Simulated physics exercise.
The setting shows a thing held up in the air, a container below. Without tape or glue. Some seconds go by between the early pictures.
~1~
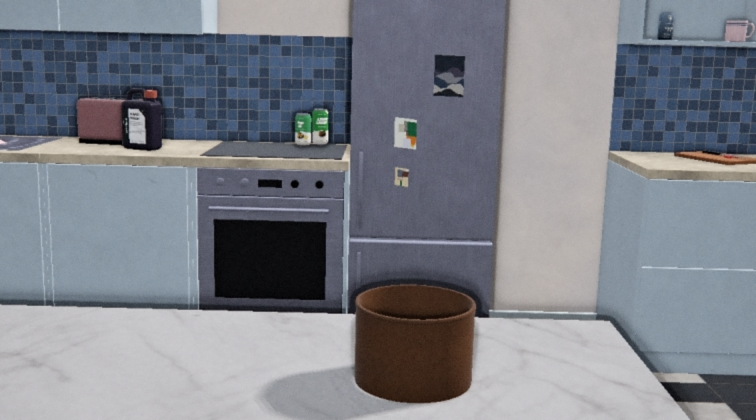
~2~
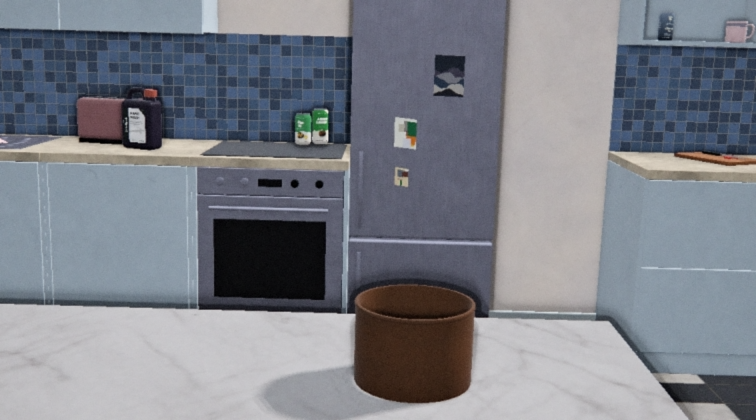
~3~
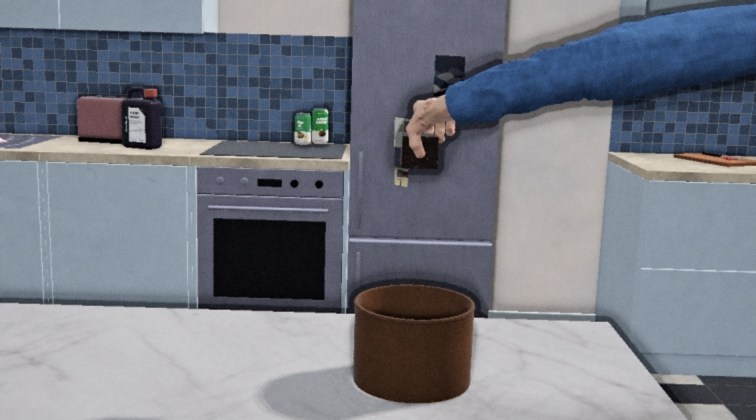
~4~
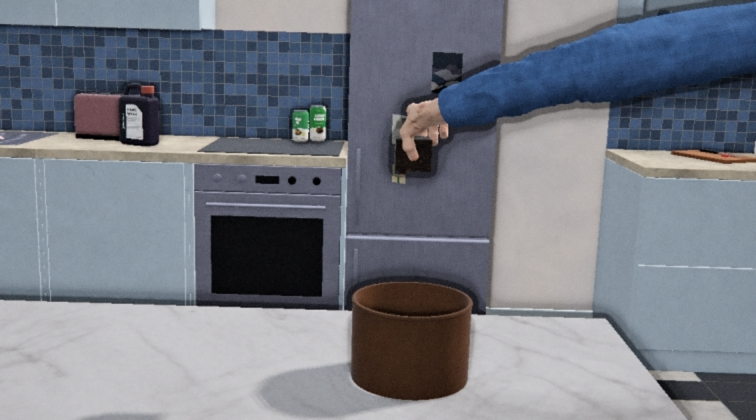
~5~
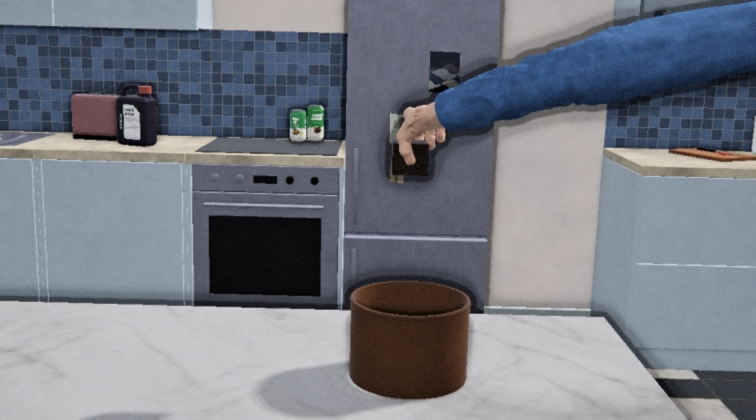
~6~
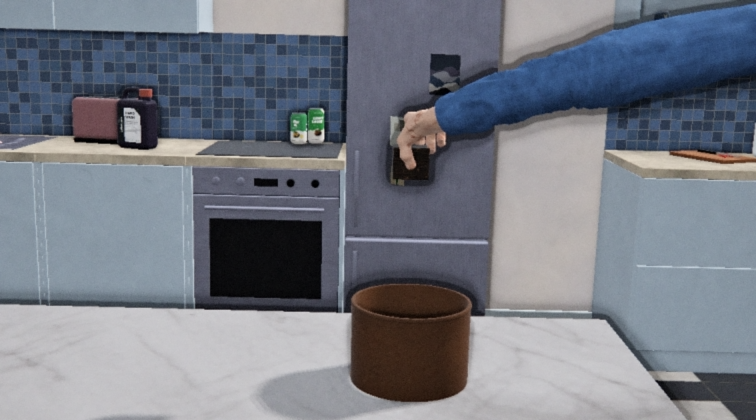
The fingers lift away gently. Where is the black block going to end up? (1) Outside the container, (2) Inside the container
The answer is 2.
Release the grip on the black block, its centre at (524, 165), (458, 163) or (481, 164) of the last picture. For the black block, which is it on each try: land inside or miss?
As it turns out, it does not get in the first time, enters the mouth the next time and does not get in the last time.
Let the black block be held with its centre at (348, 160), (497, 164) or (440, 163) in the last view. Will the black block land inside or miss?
In that order, it falls beside it; ends up outside; goes in.
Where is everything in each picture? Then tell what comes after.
The first frame shows pot (414, 341).
The second frame shows pot (414, 341).
The third frame shows still on the way; black block (419, 151); pot (413, 341).
The fourth frame shows still on the way; black block (413, 154); pot (411, 338).
The fifth frame shows still on the way; black block (410, 157); pot (409, 337).
The sixth frame shows in place, still held; black block (411, 162); pot (410, 340).
Then, 0.16 s later than the last frame, black block shifted about its own width near (409, 201).
Then, 0.22 s later than the last frame, black block dropping near (408, 249).
Then, 0.30 s later than the last frame, black block dropping near (405, 340).
When it is over, the black block is caught, near (404, 360).
